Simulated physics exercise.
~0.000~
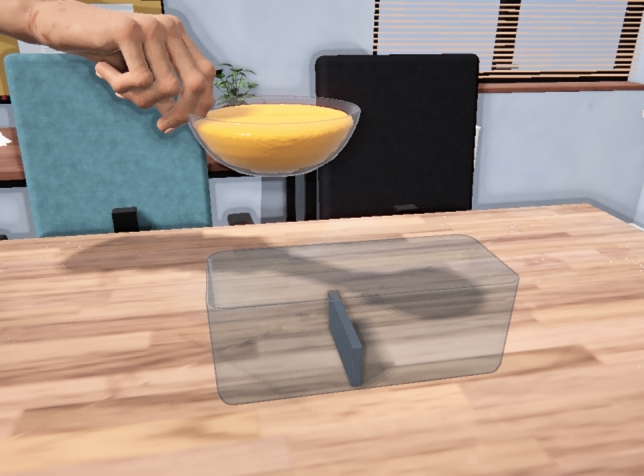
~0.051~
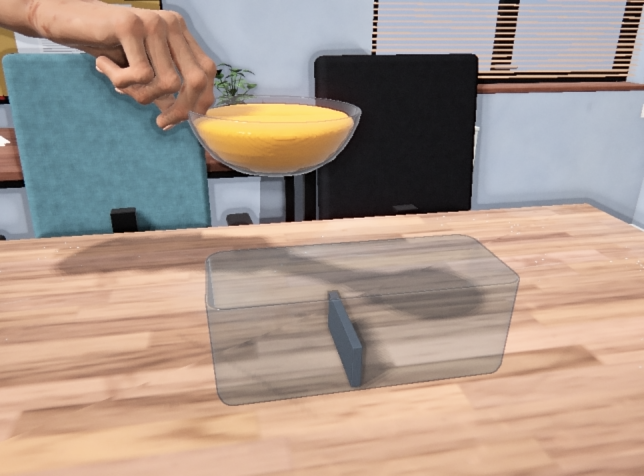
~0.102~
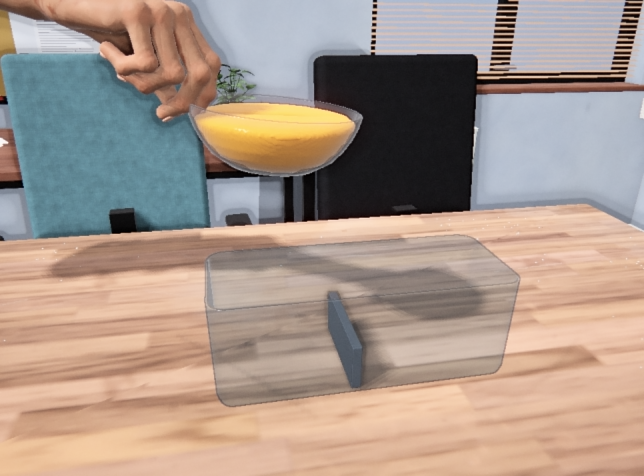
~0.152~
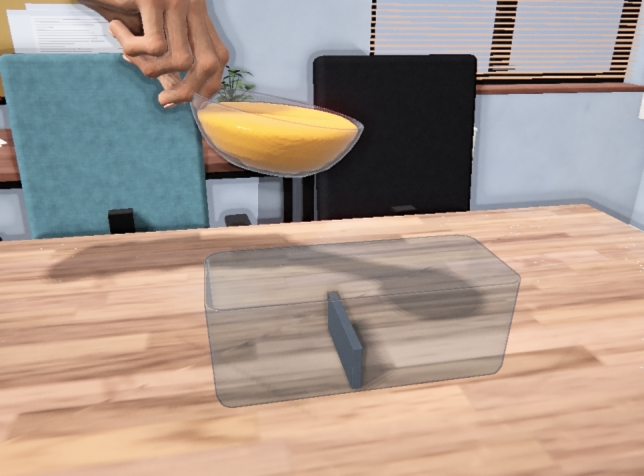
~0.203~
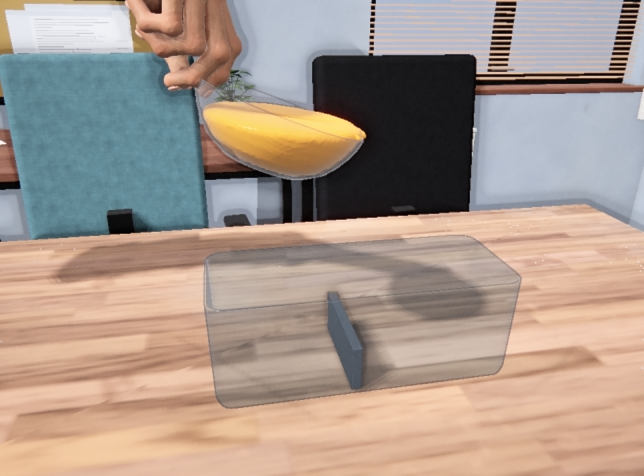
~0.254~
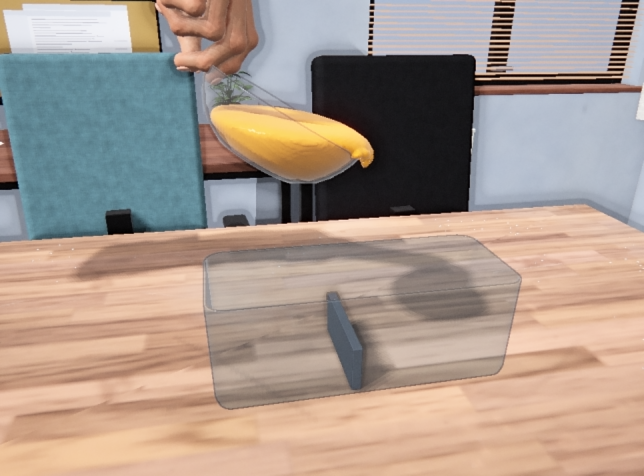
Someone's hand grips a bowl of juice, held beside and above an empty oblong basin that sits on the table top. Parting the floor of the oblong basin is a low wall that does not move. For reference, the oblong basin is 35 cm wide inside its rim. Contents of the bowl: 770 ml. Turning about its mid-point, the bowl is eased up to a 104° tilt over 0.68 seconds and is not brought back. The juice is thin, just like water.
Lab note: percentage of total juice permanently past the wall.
Approx. 83 %.
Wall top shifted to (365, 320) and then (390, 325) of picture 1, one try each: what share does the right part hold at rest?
In order, 75 and 45 per cent.
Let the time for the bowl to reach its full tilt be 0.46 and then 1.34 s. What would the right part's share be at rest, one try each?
Respectively about 80 and 95 percent.
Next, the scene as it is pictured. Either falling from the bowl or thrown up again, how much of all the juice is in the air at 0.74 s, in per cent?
Airborne share: Near 8 %.
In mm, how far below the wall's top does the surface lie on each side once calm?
Left about 52 mm, while the right is about 30 mm.
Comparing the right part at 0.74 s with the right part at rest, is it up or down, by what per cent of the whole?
I'd say it grows by some 4.
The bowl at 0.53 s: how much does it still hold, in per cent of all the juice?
I'd put it near 3 percent.
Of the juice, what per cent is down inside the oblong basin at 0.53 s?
Some 60 per cent.
Then, 0.53 s in, the tilt is 92° and 3 per cent is still to pour, 0 is left of the wall and 60 right of it.
Then, 0.74 s in, the tilt is 104° and 0 per cent is still to pour, 9 is left of the wall and 79 right of it.
Then, 0.95 s in, the tilt is 104° and 0 per cent is still to pour, 12 is left of the wall and 83 right of it.
Then, 1.18 s in, the tilt is 104° and 0 per cent is still to pour, 12 is left of the wall and 83 right of it.
Finally, 12 per cent lies left of the wall, 83 right of it and 5 outside.
